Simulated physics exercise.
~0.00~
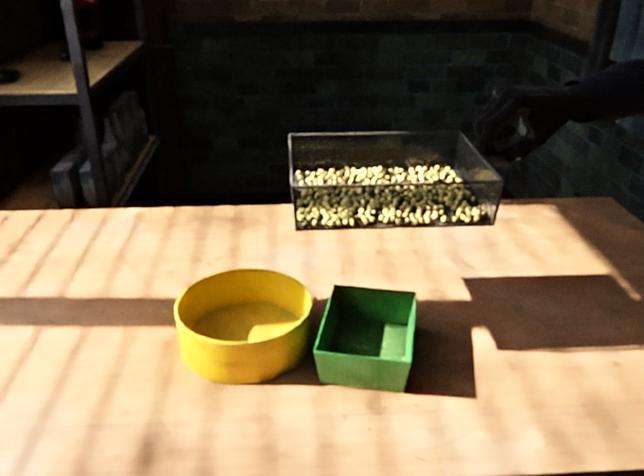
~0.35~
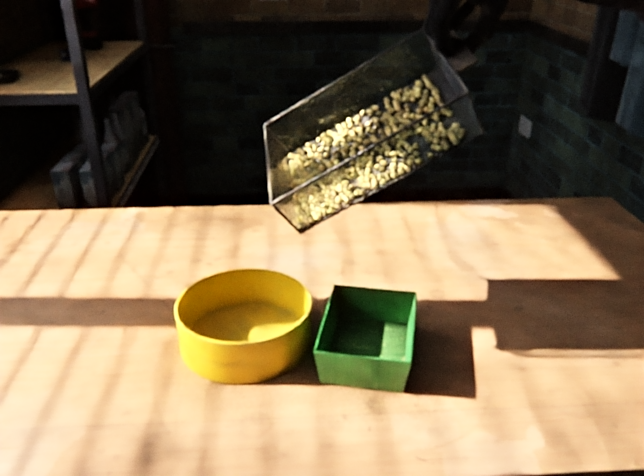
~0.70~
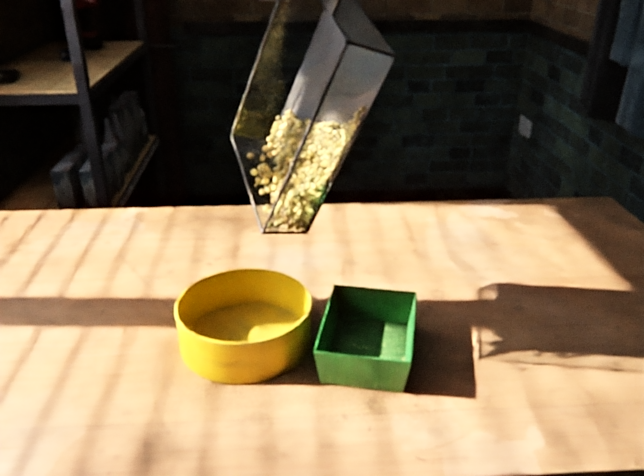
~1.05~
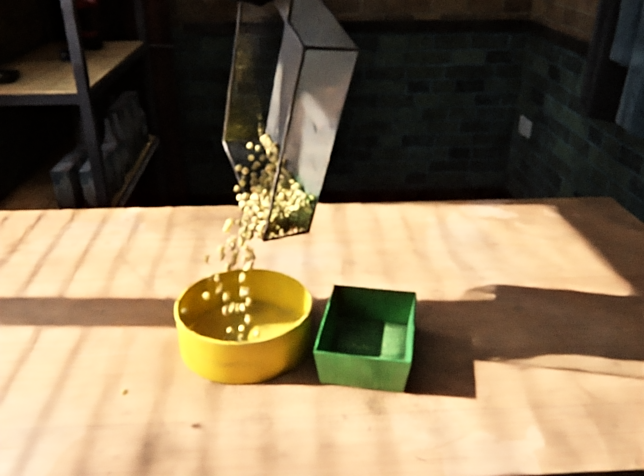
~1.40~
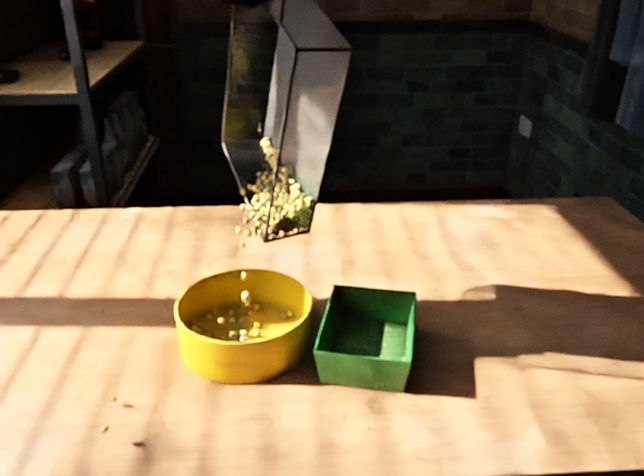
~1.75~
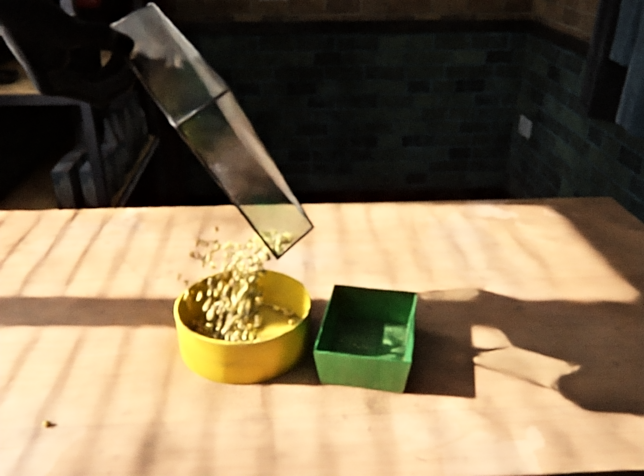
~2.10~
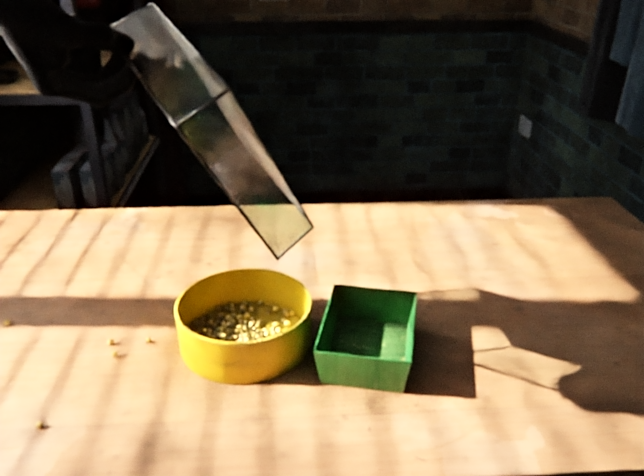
A clear tray full of pale beans, held by a dark hand, tipped leftward over a table and poured them into the yellow pot beside a green tin, then tilted further until it was empty, leaving almost all the beans in the pot and a few stray ones on the table.
